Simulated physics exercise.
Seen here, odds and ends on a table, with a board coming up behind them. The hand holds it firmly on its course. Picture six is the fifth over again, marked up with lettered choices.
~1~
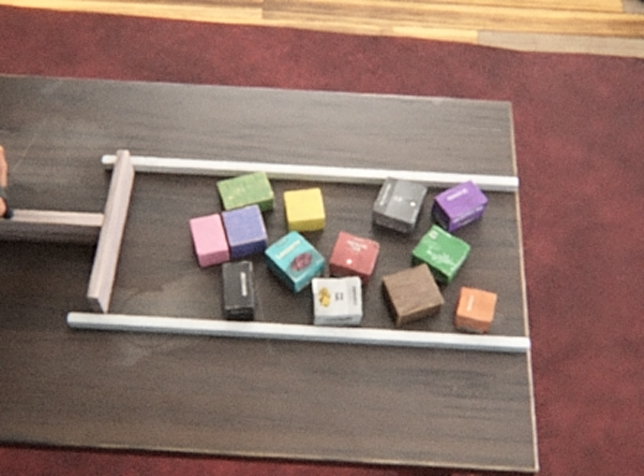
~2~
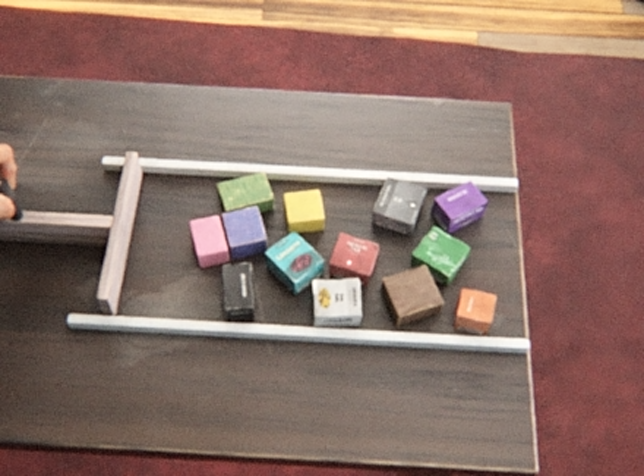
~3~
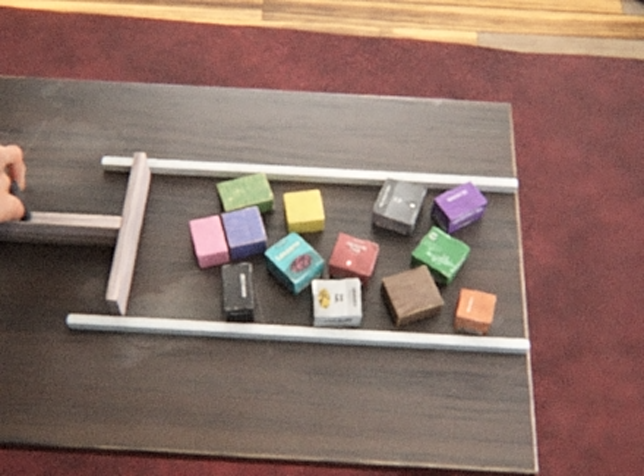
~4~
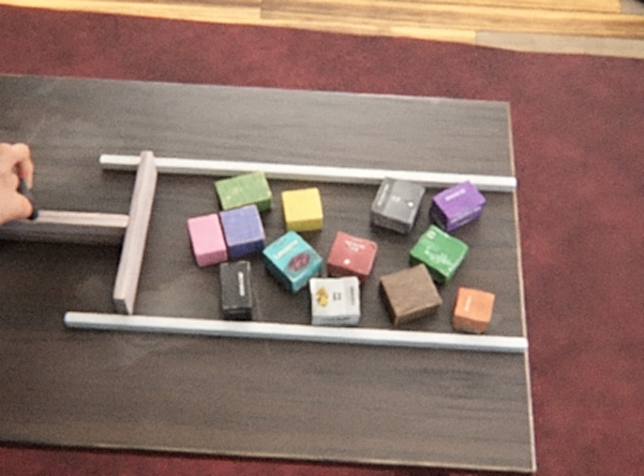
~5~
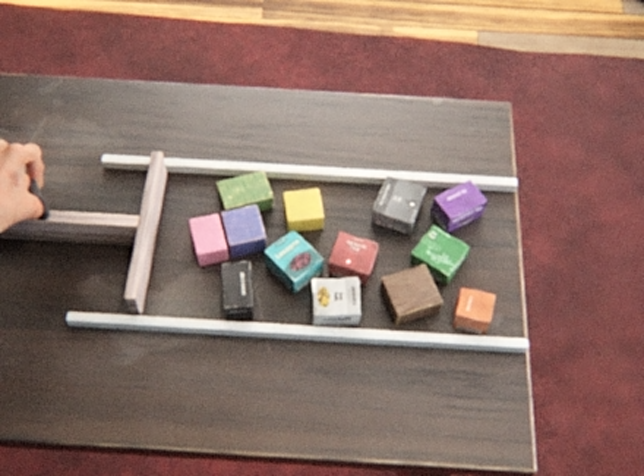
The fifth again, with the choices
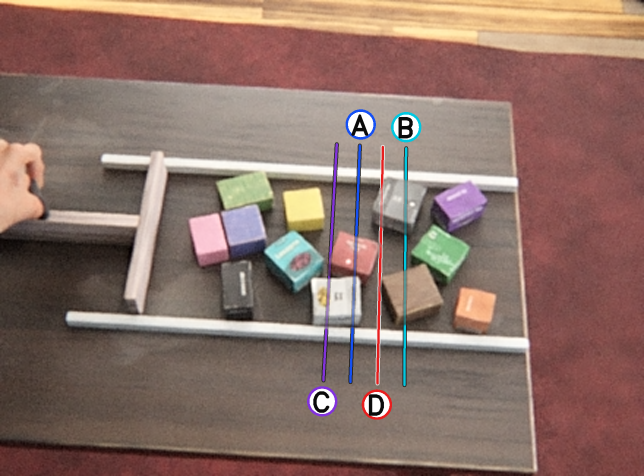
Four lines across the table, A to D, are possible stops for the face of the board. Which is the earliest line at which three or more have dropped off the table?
B is the first line that does it.
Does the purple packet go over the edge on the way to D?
By then, yes.
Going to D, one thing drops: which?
It is the purple packet.
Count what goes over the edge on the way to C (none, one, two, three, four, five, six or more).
By then, none.
On the copy, A at (356, 254); B at (405, 257); C at (331, 253); D at (380, 256).
On B. First, board (238, 227); green block (279, 196); black box (253, 293).
Then, board (331, 232); purple packet (498, 204); green box (467, 254).
Finally, board (404, 236); orange packet over the edge; purple packet over the edge; three fallen.
By contrast, A drops none; C drops none; D drops only one.
